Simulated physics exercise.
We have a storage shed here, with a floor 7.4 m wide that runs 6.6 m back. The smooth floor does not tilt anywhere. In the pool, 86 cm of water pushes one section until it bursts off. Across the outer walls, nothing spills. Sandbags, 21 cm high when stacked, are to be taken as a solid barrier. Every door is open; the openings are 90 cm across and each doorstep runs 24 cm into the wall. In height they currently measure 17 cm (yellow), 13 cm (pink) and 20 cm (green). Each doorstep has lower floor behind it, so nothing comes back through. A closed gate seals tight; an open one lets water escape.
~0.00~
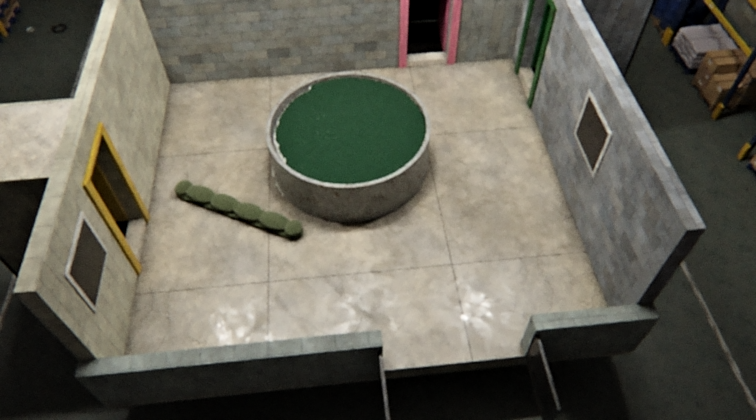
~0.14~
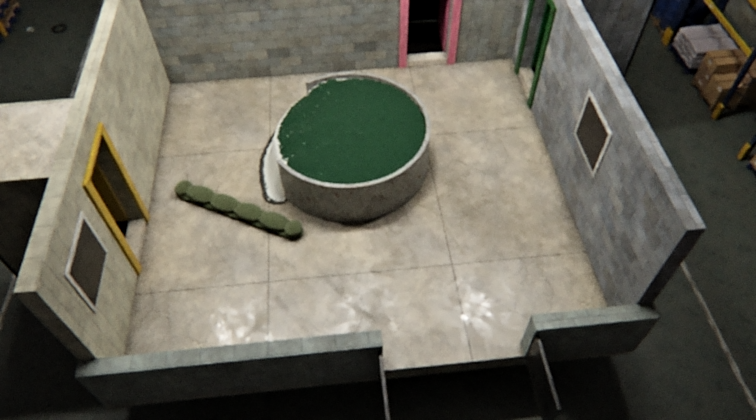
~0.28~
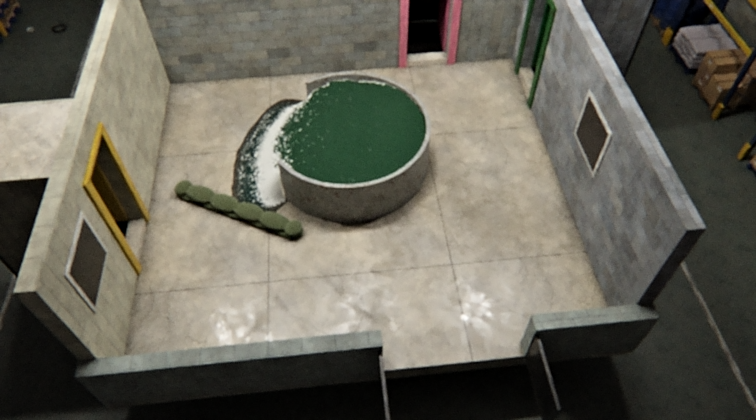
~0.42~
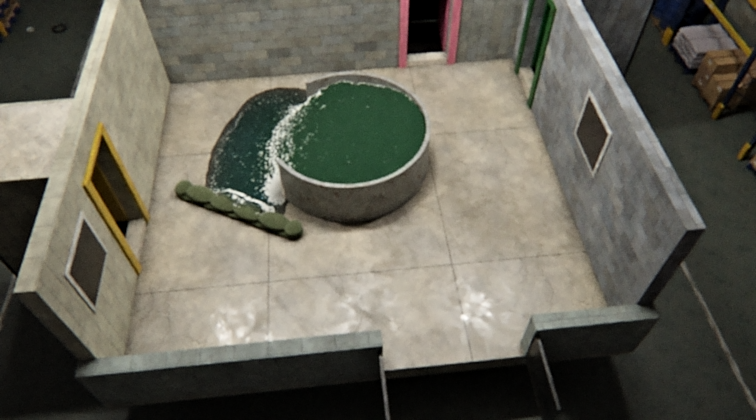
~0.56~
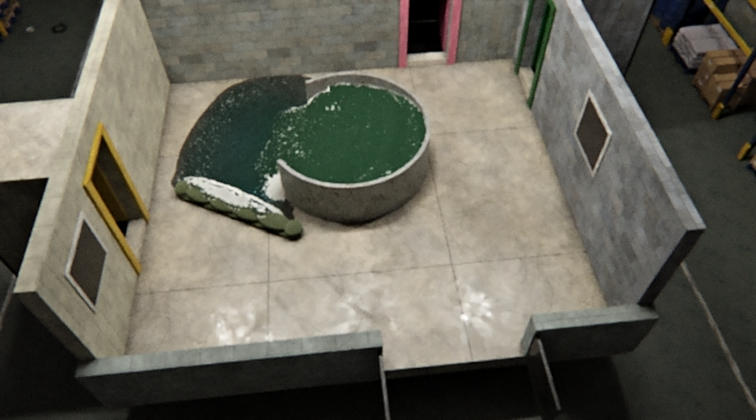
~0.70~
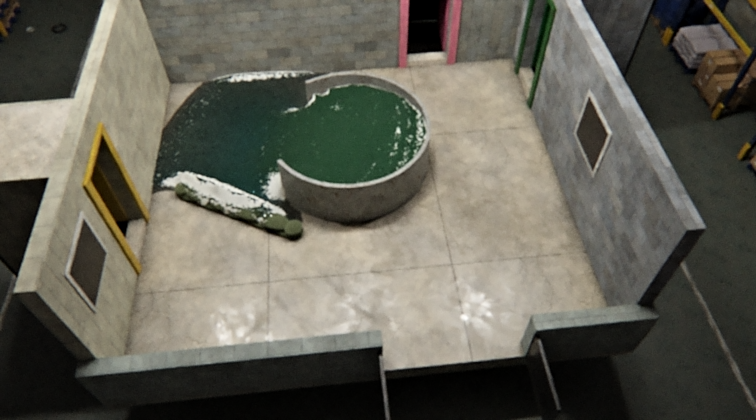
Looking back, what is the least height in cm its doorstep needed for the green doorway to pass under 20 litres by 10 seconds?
Some 27 cm would have done it.
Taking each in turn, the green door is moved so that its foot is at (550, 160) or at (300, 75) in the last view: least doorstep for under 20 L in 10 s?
You'd want roughly 7.0 cm there first, then roughly 19 cm.
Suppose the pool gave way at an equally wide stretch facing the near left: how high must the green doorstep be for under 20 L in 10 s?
About 13.0 cm.
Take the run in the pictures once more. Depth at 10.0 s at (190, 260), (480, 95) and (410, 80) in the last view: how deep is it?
Depth: About 3, 11, 6 cm.
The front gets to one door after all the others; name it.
Last in line is the green door.
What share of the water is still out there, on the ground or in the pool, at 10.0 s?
I'd say near 92 per cent is still there.
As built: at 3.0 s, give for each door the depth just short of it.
Door by door in cm - yellow 12, pink 1, green 0.
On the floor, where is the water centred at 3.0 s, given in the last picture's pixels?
Roughly (261, 150).
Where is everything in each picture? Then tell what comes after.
Still water, 86 cm deep, in the pool at (349, 128); the green door at (533, 49) is dry, in the first picture.
Water pours out at (278, 143) and has run 0.3 m, to (269, 199); about 9 cm deep outside, 86 cm at the back, in the second picture.
The front is at (238, 204), 0.9 m from the gap at (278, 144); 2.0 m2 of floor is wet, 86 cm left at the back, in the third picture.
The front is at (261, 95), 1.3 m from the gap at (279, 146); 4.0 m2 of floor is wet, 86 cm left at the back, in the fourth picture.
Water pours out at (279, 147) and has run 1.9 m, to (227, 92); about 9 cm deep outside, 83 cm at the back, in the fifth picture.
Water pours out at (279, 147) and has run 2.5 m, to (208, 83); about 8 cm deep outside, 76 cm at the back; 4.3 m in a straight line remain to the green door at (533, 49), in the sixth picture.
After 1.4 s water covers 25 % of the floor, deepest (64 cm) near (167, 104); it has not reached the green door.
After 3.0 s water covers 40 % of the floor, deepest (49 cm) near (170, 87); it has not reached the green door.
After 10.0 s water covers 95 % of the floor, deepest (16 cm) near (583, 243); 12 cm at the green door, 88 litres in over its 20 cm doorstep.
At the green door as built, the water arrived by 3.9 s and peaked near 31 cm at 4.4 s.
Run again over the same 10 s with other heights there, 68 litres in over 21.5 cm, 11 litres over 29.5 cm. The limit of 20 litres is kept from about 27 cm up.
